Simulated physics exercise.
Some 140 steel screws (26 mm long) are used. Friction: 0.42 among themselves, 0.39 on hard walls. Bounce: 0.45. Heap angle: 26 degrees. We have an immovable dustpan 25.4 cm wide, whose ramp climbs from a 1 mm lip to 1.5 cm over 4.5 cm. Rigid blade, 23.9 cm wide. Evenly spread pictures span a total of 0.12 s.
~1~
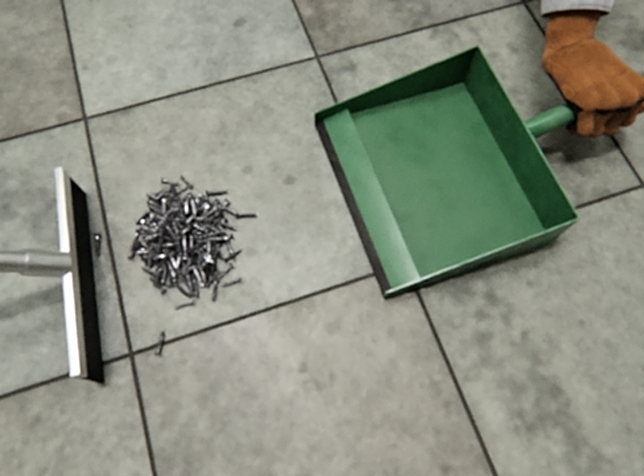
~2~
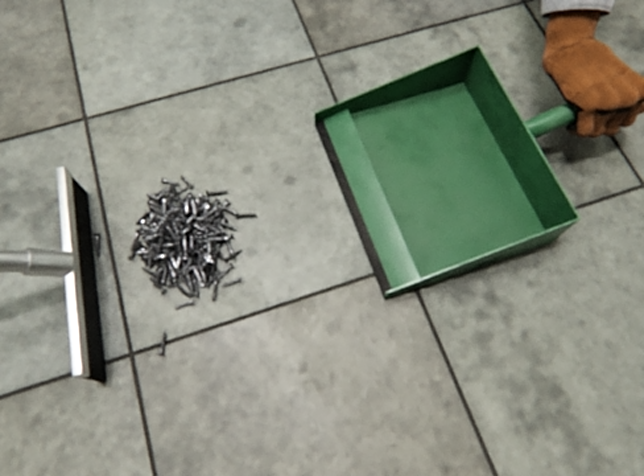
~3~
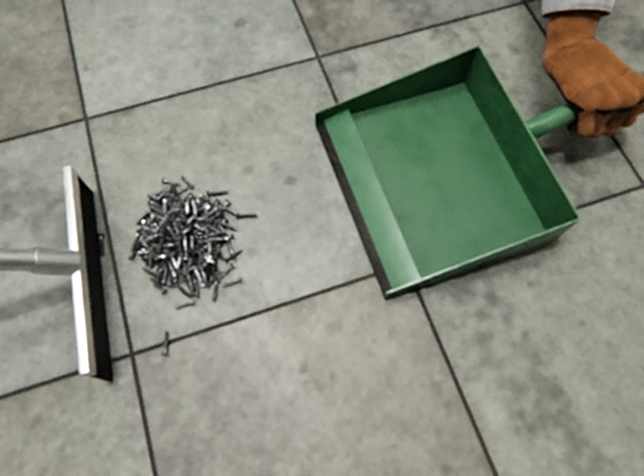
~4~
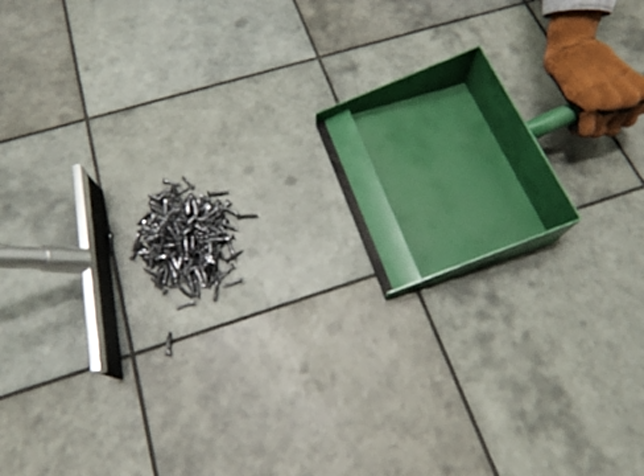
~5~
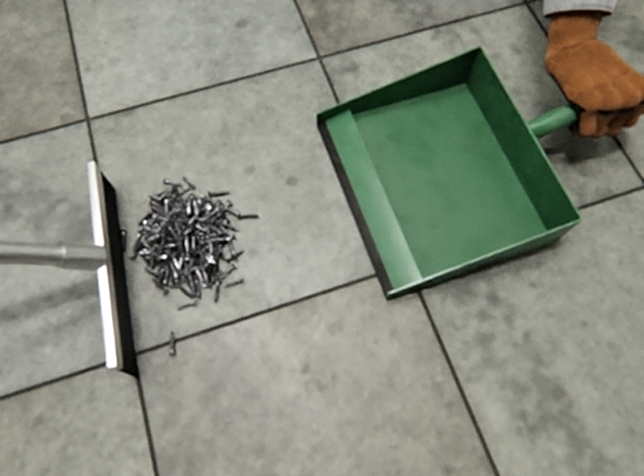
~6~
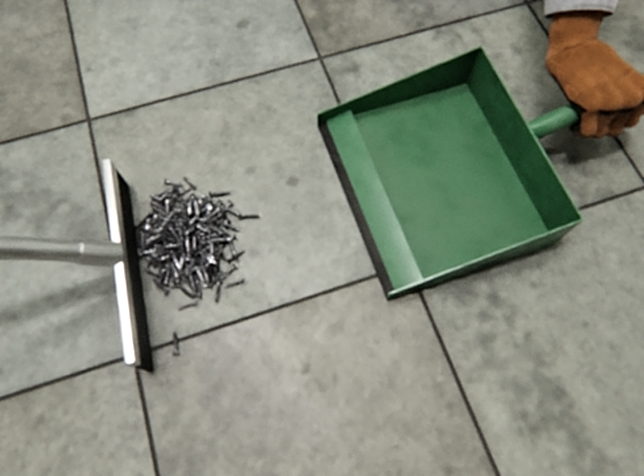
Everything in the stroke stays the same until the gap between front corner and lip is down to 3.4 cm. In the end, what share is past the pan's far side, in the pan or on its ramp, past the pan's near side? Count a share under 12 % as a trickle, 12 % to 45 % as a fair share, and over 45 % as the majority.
At the end, far side: Not many; pan: A middle share; near side: Not many.
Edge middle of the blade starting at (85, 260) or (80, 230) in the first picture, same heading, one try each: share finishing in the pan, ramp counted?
Some 30 and 30 per cent.
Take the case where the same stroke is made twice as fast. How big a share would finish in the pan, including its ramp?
Share: Close to 70 %.
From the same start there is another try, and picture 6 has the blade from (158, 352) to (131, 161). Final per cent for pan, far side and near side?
That ends as pan 60, far 0, and near 0.
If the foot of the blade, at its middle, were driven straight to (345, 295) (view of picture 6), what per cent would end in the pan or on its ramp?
About 25 %.
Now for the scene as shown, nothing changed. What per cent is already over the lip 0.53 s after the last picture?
About 30 percent.
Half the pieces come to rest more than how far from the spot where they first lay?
20 cm or thereabouts.
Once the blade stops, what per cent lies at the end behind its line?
Close to 5 percent.
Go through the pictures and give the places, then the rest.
In the first picture, blade from (80, 373) to (64, 175), moved 0.0 cm, 0 of the pieces shifted so far; middle of the pieces at (186, 233); pan at (442, 176).
In the second picture, blade from (82, 373) to (66, 175), moved 0.2 cm, 0 of the pieces shifted so far; middle of the pieces at (192, 241).
In the third picture, blade from (89, 371) to (72, 174), moved 0.8 cm, 1 of the pieces shifted so far; middle of the pieces at (192, 241).
In the fourth picture, blade from (100, 369) to (81, 172), moved 1.8 cm, 2 of the pieces shifted so far; middle of the pieces at (193, 242).
In the fifth picture, blade from (116, 365) to (95, 170), moved 3.3 cm, 2 of the pieces shifted so far; middle of the pieces at (194, 242).
In the sixth picture, blade from (134, 361) to (111, 167), moved 5.0 cm, 5 of the pieces shifted so far; middle of the pieces at (194, 242); pan at (445, 177).
Then, 0.17 s after the last picture, middle of the blade 15 cm from the lip; 0 % over the lip, far side 0 %, near side 0 %.
Then, 0.28 s after the last picture, middle of the blade 8 cm from the lip; 0 % over the lip, far side 0 %, near side 0 %.
Then, 0.53 s after the last picture, middle of the blade 4 cm from the lip; 30 % over the lip, far side 5 %, near side 0 %.
In the end, far side 5 %, pan 30 %, near side 0 %, in front of the lip or behind the blade 65 %.
